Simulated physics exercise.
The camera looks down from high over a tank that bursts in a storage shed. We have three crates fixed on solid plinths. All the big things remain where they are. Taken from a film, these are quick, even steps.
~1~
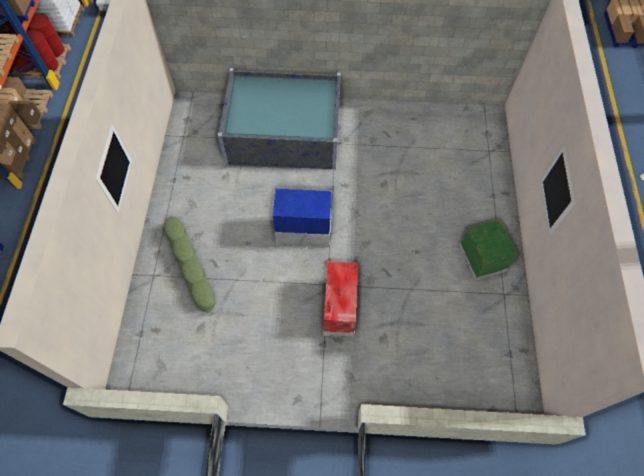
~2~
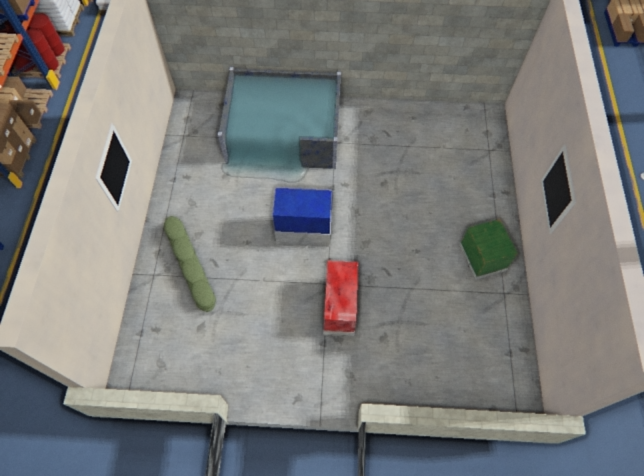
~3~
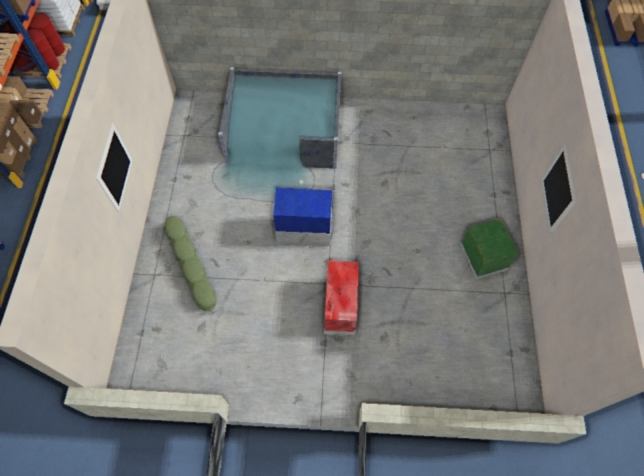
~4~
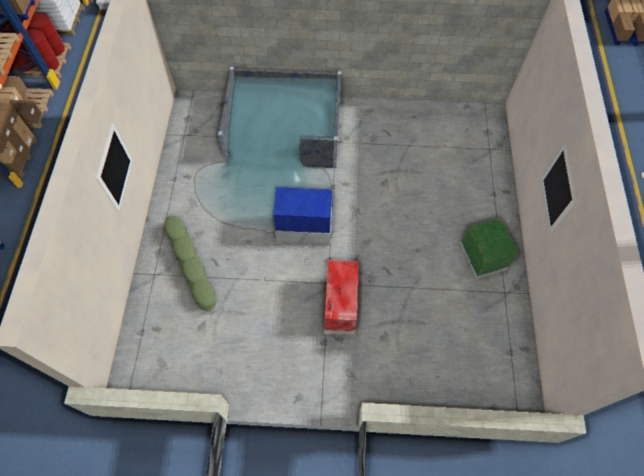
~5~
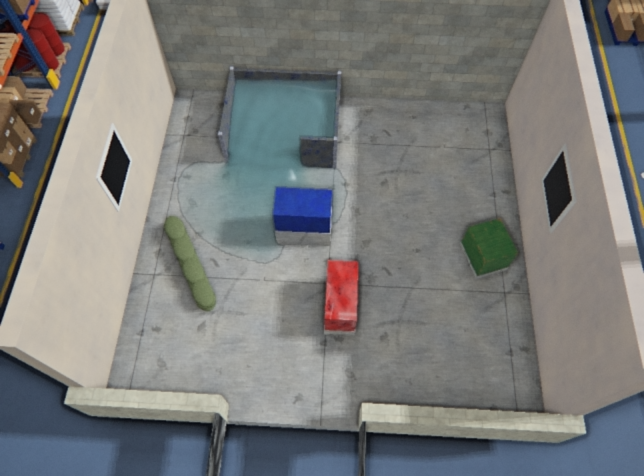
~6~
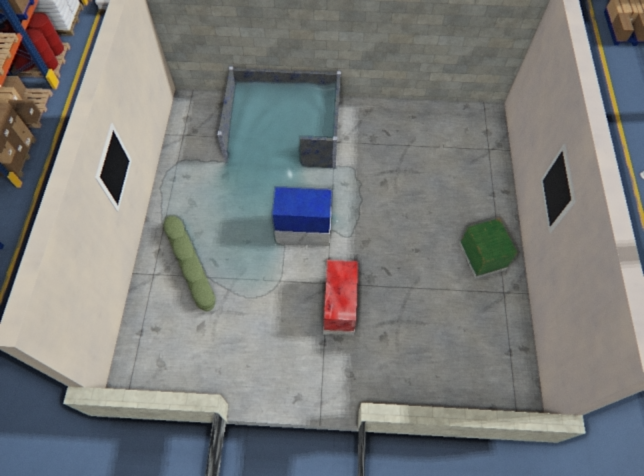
Water pours from a burst tank and spreads across the grey floor around a blue block.
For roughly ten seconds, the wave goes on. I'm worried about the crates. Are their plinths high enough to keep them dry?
Well, the red crate will stay dry, the blue crate will stay dry, the green crate will stay dry.
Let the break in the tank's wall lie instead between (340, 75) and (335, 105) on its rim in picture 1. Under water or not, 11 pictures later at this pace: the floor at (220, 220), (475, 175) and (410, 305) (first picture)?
Spared, then sodden, then spared.
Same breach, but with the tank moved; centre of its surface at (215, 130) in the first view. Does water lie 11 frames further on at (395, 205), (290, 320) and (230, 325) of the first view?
In that order: Dry, awash, flooded.
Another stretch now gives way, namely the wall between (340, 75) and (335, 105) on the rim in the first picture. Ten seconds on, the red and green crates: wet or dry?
Observed: Red stays clear; green is doused.
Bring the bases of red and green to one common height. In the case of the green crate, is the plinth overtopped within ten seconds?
Well, the green one stays untouched then.
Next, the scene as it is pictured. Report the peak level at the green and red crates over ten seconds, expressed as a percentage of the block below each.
In order: 50% and 60%.
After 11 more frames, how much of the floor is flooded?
Around 50 percent of it.
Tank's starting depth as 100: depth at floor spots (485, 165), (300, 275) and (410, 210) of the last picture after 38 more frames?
4, 4 and 2 per cent, roughly.
A moment on, water covers 30 % of the floor; the red crate not reached, the blue crate water round its plinth, the green crate not reached.
Next, water covers 50 % of the floor; the red crate water round its plinth, the blue crate water round its plinth, the green crate water round its plinth.
Then, water covers 70 % of the floor; the red crate water round its plinth, the blue crate water round its plinth, the green crate water round its plinth.
Later, water covers 75 % of the floor; the red crate water round its plinth, the blue crate water round its plinth, the green crate water round its plinth.
In the end, water covers 95 % of the floor; the red crate stayed above the water, the blue crate stayed above the water, the green crate stayed above the water.
